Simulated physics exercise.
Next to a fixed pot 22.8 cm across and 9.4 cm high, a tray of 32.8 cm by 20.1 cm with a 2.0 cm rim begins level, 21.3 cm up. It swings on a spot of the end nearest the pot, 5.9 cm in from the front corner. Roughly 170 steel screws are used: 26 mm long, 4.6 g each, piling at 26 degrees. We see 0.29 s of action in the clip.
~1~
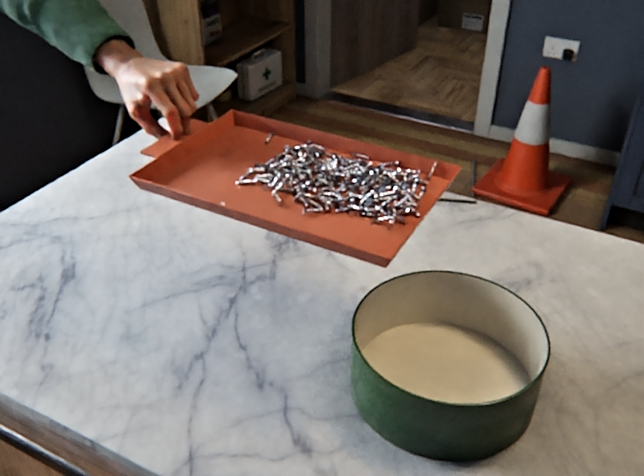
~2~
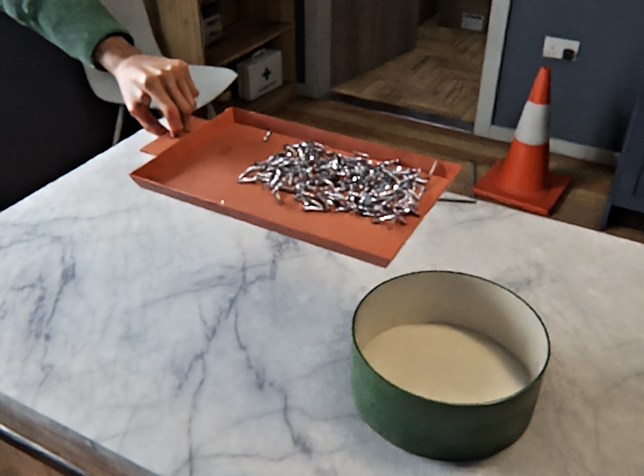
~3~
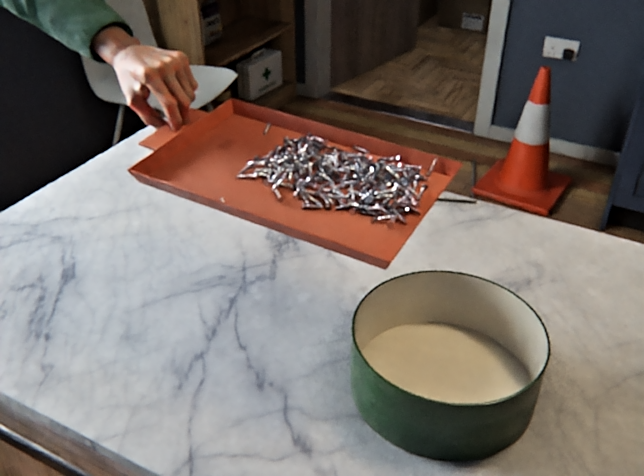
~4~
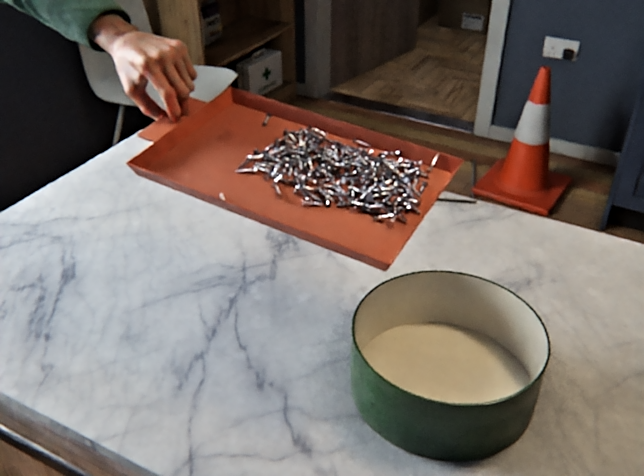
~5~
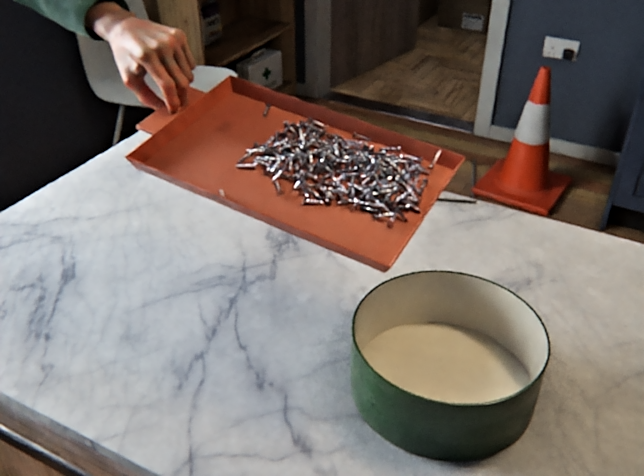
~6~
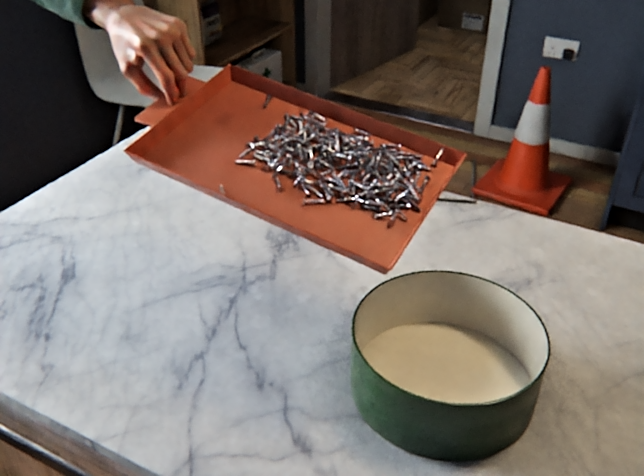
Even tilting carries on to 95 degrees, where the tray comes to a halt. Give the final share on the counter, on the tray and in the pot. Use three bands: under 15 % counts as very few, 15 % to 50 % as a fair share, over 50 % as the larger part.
Counter: A fair share; tray: Very few; pot: The larger part.
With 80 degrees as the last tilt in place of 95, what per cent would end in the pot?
It would be near 70 per cent.
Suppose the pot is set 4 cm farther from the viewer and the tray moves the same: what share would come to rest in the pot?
Share in pot: Approx. 20 %.
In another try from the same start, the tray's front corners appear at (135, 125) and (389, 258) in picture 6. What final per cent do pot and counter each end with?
Final per cent - pot 95, counter 5.
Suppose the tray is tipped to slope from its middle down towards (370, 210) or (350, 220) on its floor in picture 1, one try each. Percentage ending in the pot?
Roughly 95 per cent on the first try and 95 per cent on the second.
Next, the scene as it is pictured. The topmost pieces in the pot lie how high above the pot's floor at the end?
Around 2.5 cm above the floor.
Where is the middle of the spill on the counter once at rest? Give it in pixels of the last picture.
Spill centre at rest: About (335, 446).
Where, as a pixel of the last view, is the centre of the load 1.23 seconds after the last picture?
By then the middle of the load sits around (376, 260).
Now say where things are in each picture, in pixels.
Tray tilt 0 degrees, front corners at (138, 175) and (387, 252); middle of the pieces at (339, 175); pot at (449, 330), in the first picture.
Tray tilt 1 degrees, front corners at (138, 173) and (387, 253); middle of the pieces at (339, 174), in the second picture.
Tray tilt 3 degrees, front corners at (137, 168) and (387, 255), lowest corner right front; middle of the pieces at (339, 170), in the third picture.
Tray tilt 6 degrees, front corners at (136, 162) and (387, 257), lowest corner right front; middle of the pieces at (339, 166), in the fourth picture.
Tray tilt 9 degrees, front corners at (135, 155) and (387, 259), lowest corner right front; middle of the pieces at (340, 161), in the fifth picture.
Tray tilt 12 degrees, front corners at (134, 149) and (387, 261), lowest corner right front; middle of the pieces at (340, 156); pot at (449, 330), in the sixth picture.
Then, 0.74 s after the last picture, tilt 51 degrees; the tray holds 95 %, the pot 0 %.
Then, 1.23 s after the last picture, tilt 76 degrees; the tray holds 85 %, the pot 5 %.
Then, 1.80 s after the last picture, tilt 95 degrees; the tray holds 0 %, the pot 65 %.
In the end, counter 35 %, tray 0 %, pot 65 %.
